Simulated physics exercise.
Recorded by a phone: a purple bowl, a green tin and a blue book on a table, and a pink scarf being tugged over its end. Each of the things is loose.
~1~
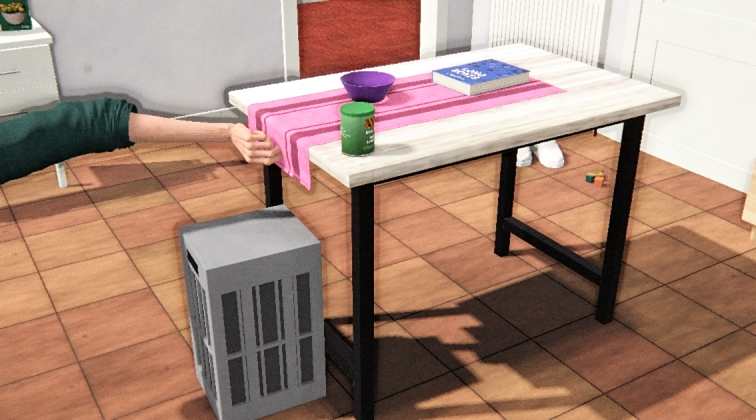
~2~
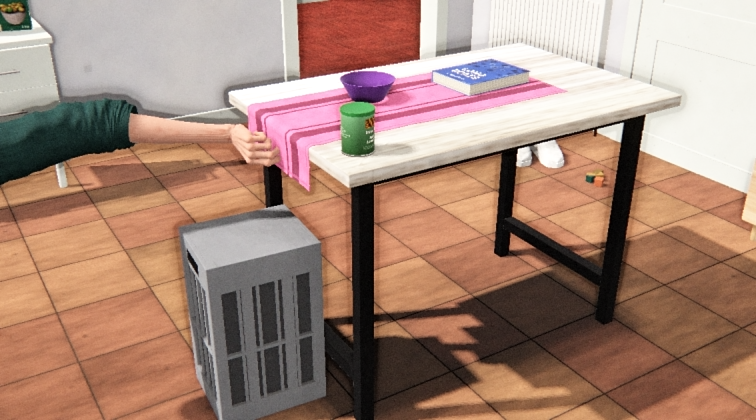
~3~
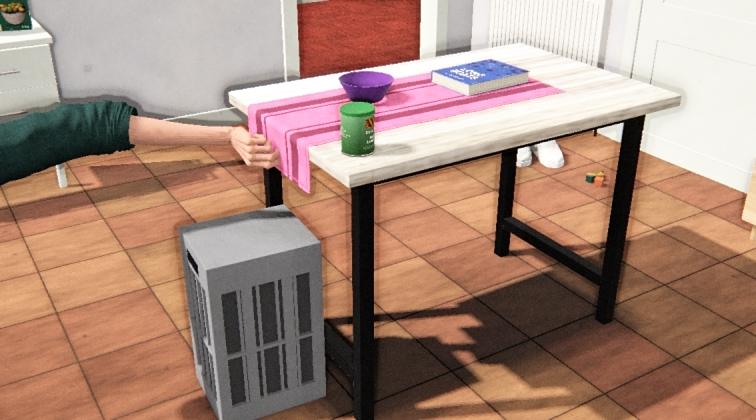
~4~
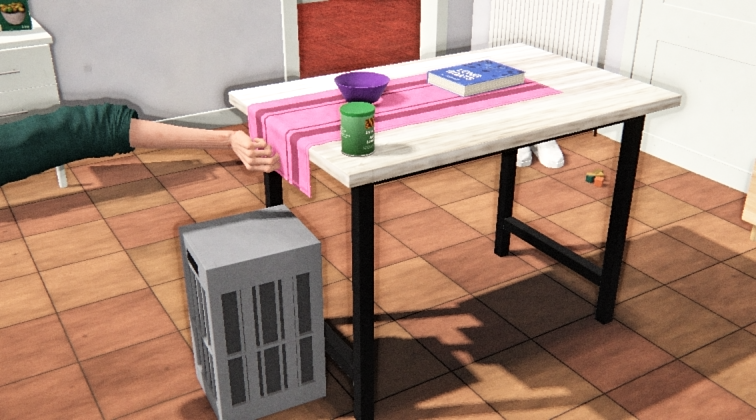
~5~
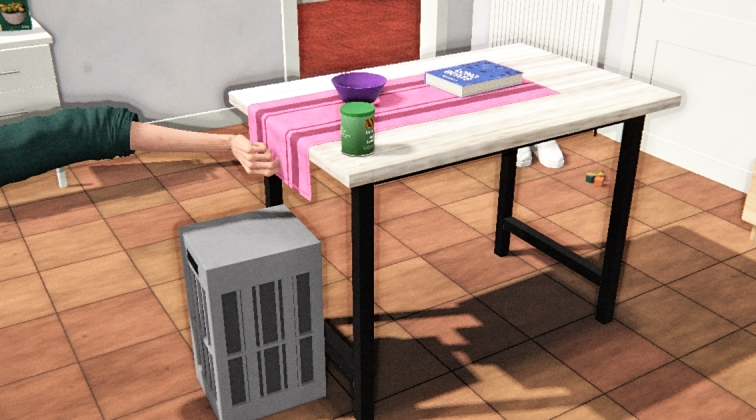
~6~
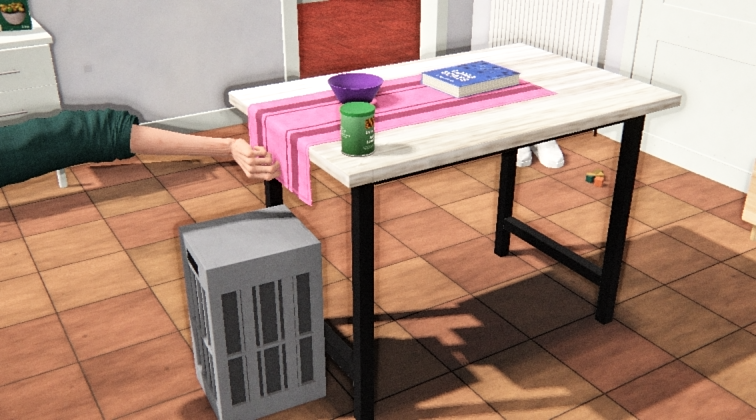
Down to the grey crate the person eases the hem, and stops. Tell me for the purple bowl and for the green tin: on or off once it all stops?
Purple bowl: On, green tin: On.
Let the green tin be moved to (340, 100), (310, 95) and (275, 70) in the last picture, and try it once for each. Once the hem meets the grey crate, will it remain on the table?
In the first case it goes over the edge; in the second case it comes down; in the third case it is safe.
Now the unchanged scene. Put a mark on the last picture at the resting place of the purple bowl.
It ends up somewhere near (312, 99).
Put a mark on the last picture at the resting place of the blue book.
It ends at (434, 86).
Then, 0.46 s later than the last view, hem going down; bowl carried along near (335, 95); tin as before.
Then, 1.02 s later than the last view, hem on the crate; bowl carried along near (313, 99); tin as before.
Finally, hem on the crate; bowl carried along near (313, 99); tin as before. The purple bowl stays on the table and the green tin remains up there.
